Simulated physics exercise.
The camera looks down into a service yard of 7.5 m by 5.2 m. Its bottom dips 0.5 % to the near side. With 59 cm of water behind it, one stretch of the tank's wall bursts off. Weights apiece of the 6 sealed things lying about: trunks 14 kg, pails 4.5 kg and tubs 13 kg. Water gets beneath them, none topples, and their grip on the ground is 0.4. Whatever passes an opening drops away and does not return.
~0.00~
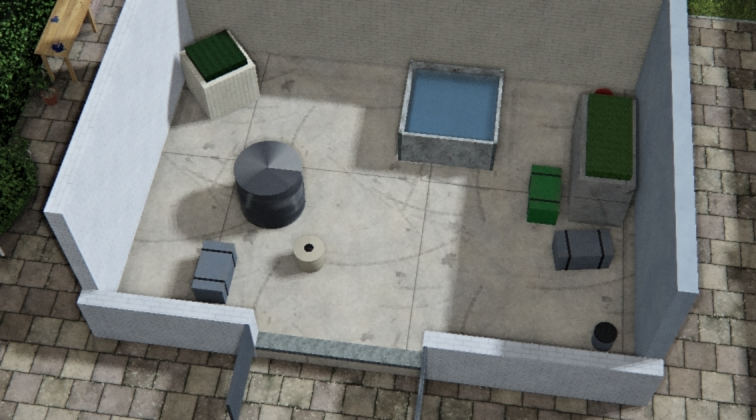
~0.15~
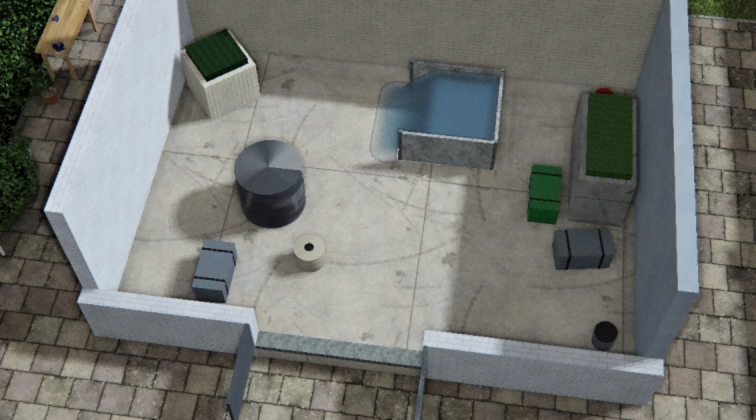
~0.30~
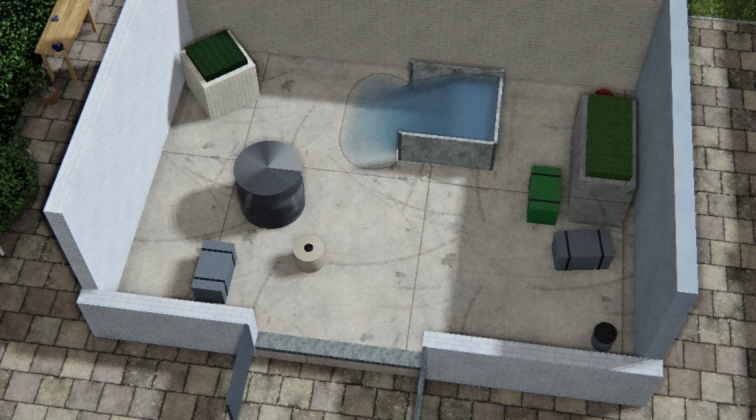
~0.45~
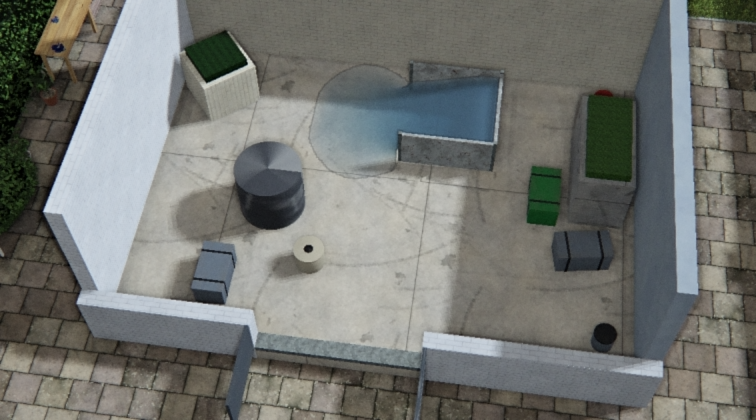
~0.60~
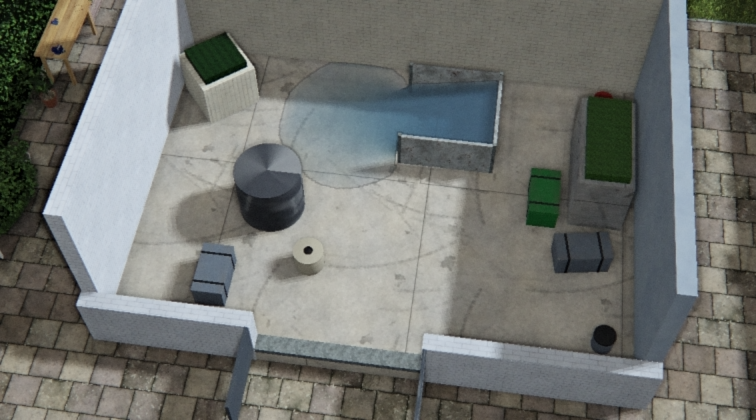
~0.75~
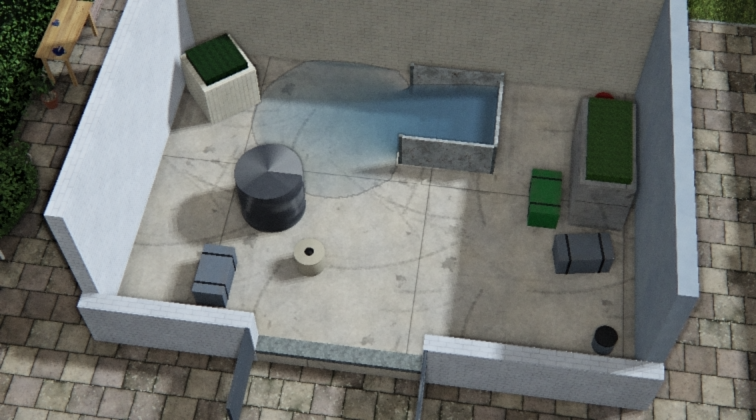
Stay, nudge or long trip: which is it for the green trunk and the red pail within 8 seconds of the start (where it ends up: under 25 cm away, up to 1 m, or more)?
Green trunk barely shifts, red pail holds its place.
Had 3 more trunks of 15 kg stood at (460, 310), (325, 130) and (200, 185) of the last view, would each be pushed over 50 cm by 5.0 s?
In that order: Short of it, over, more.
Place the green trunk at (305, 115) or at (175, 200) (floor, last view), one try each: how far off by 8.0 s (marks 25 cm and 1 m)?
In that order: It ends far away; it travels far.
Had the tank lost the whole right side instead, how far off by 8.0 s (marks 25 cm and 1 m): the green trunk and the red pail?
In that case the green trunk travels far, the red pail ends far away.
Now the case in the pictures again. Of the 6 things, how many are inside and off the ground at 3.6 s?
1 of them.
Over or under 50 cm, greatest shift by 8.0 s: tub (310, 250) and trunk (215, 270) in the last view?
In that order: Short of it, over.
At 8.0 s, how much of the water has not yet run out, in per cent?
Some 94 per cent remains.
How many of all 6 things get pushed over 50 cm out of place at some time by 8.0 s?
That makes 1.
After 1.6 s the green trunk is near (546, 191), 0.0 m from its start, aground; the red pail is near (604, 100), 0.0 m from its start, aground; 0 of 6 are out; 0 afloat.
After 3.6 s the green trunk is near (546, 191), 0.0 m from its start, aground; the red pail is near (604, 100), 0.0 m from its start, aground; 0 of 6 are out; 1 afloat.
After 5.6 s the green trunk is near (546, 191), 0.0 m from its start, aground; the red pail is near (604, 100), 0.0 m from its start, aground; 0 of 6 are out; 1 afloat.
After 8.0 s the green trunk is near (546, 191), 0.0 m from its start, aground; the red pail is near (604, 100), 0.0 m from its start, aground; 0 of 6 are out; 1 afloat.
